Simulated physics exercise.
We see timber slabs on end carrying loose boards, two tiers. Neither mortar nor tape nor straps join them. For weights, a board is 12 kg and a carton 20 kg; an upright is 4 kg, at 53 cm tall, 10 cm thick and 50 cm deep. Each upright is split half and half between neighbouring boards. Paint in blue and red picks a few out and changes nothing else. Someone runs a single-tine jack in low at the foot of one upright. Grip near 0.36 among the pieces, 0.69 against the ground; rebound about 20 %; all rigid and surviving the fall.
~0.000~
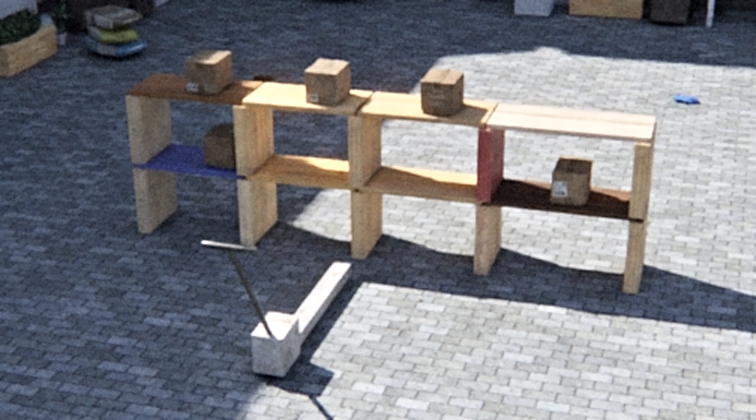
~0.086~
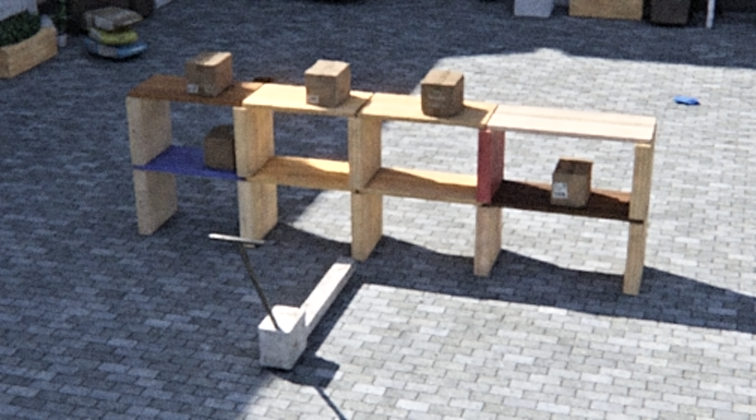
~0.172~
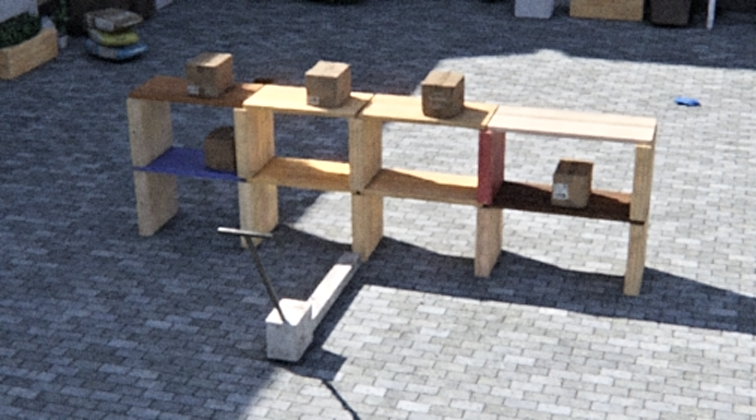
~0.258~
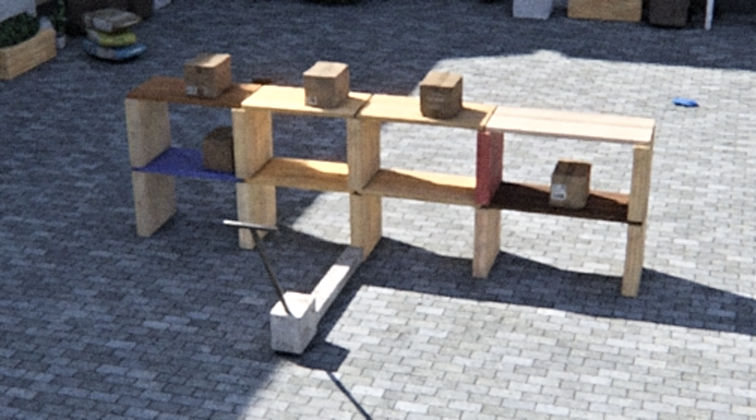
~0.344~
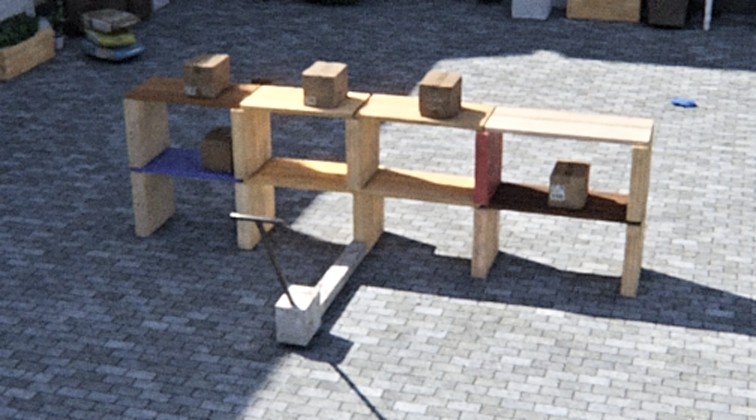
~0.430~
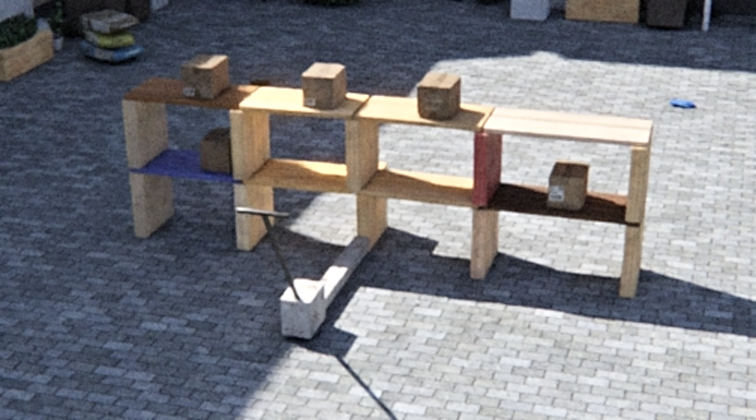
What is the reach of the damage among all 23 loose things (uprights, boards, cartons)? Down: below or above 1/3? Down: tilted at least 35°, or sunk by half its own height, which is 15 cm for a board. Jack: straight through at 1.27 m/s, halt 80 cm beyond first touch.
Above.
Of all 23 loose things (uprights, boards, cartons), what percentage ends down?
Share down: Close to 100 per cent.
After 0.96 s, 7 of the 23 pieces down; red upright leaning 8°.
After 1.38 s, 8 of the 23 pieces down; red upright leaning 56°; blue board shifted 17 cm.
After 1.78 s, 21 of the 23 pieces down; red upright leaning 55°, 54 cm lower; blue board 43 cm lower.
At rest (4.5 s), 23 of the 23 pieces down; red upright on its side; blue board 43 cm lower. That is 100 per cent. As the last picture would show them, middles, red upright near (542, 260), blue board near (133, 209).
